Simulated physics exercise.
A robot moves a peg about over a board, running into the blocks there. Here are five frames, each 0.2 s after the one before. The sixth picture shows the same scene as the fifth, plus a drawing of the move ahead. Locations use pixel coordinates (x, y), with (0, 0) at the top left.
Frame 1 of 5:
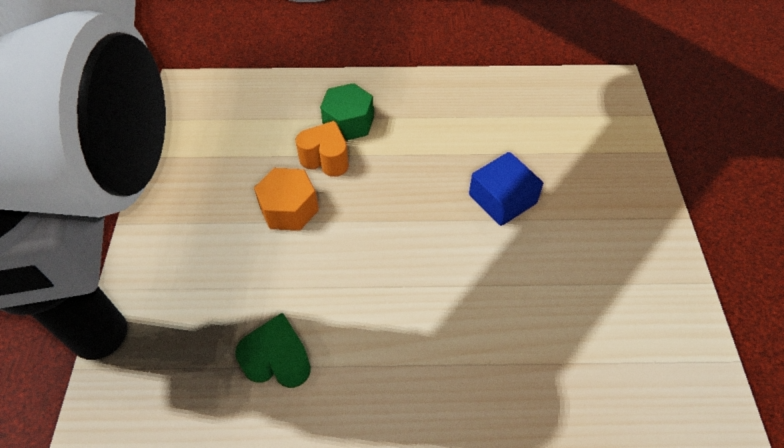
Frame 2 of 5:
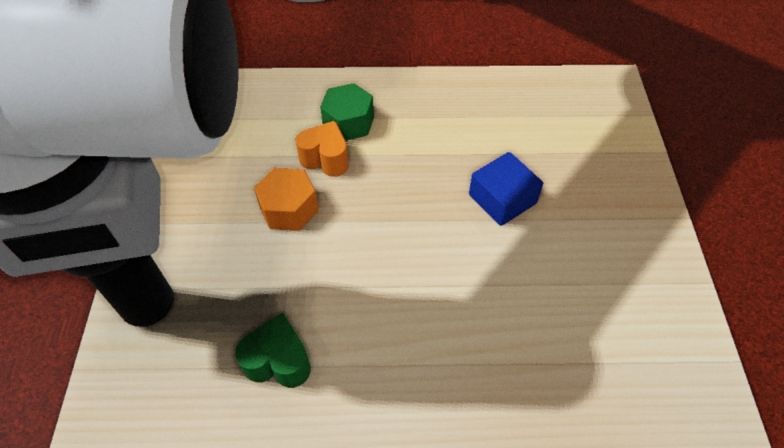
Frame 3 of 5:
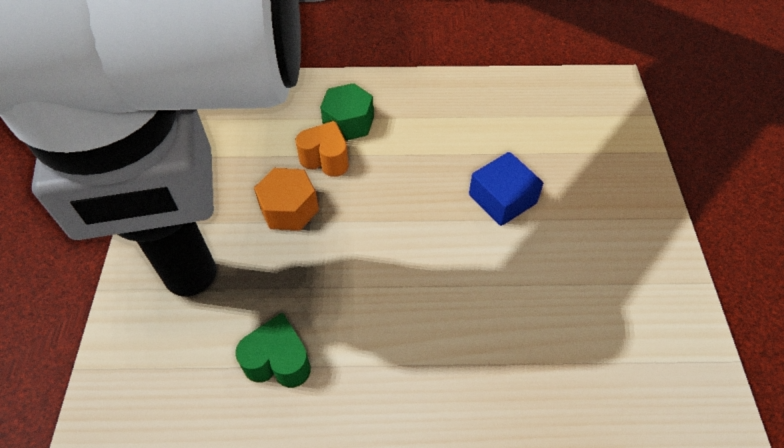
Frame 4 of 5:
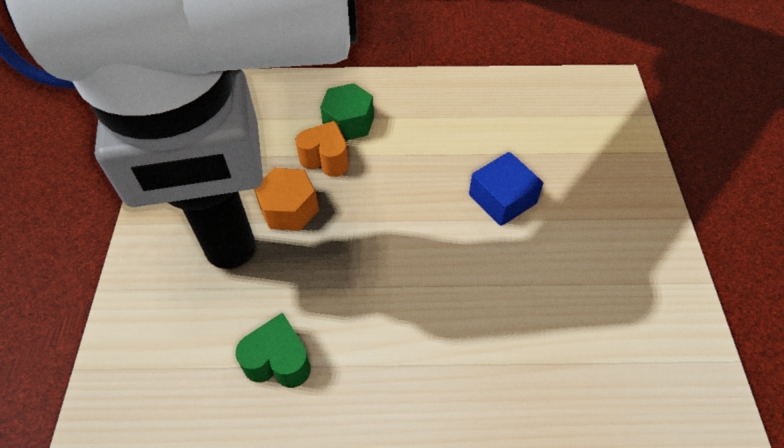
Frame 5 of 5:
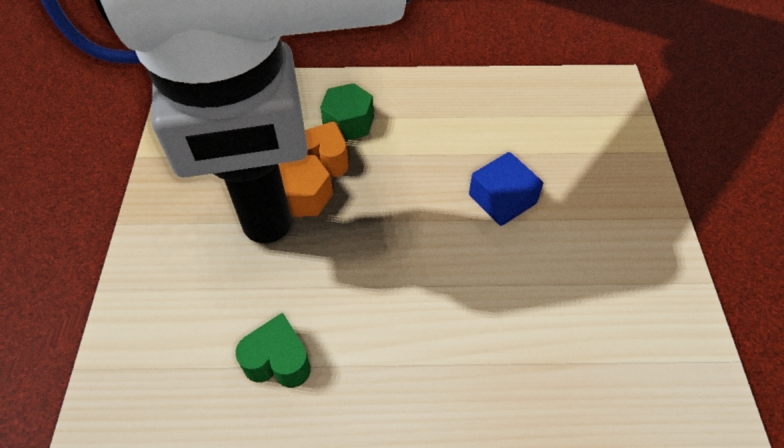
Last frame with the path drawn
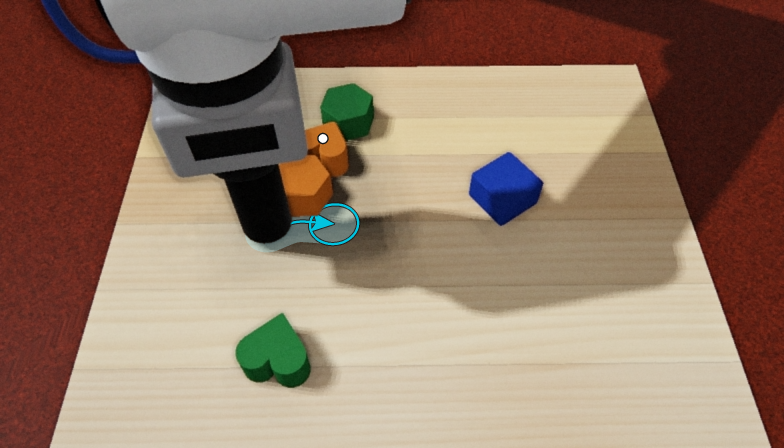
A robot arm moved its black peg up and to the right across a wooden board, past a green heart block, then nudged the orange six-sided block slightly toward the orange heart.
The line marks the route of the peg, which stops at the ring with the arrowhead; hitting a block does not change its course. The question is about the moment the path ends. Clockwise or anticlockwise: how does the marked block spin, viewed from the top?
Viewed from overhead, the marked block winds up turned anticlockwise.
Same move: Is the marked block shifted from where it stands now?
Yes, I think so.
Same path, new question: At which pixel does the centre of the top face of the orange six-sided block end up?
It is going to be at (330, 163).
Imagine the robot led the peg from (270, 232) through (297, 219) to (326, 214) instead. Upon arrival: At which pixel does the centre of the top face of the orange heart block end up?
Located at (327, 122).
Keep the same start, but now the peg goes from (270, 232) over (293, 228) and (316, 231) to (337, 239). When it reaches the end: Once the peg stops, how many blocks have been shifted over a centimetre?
One moves.
Drawn move, from (270, 232) via (291, 223) and (312, 222), ending at (334, 224); the dot is on the orange heart block.
On the path given first. Halfway along, peg (300, 213); orange six-sided block (319, 163), turned 25° anticlockwise; orange heart block (326, 130), turned 15° anticlockwise; green six-sided block (348, 97).
At the end, peg (333, 215); orange six-sided block (330, 163), turned 50° anticlockwise; orange heart block (326, 128), turned 20° anticlockwise; green six-sided block (348, 97).
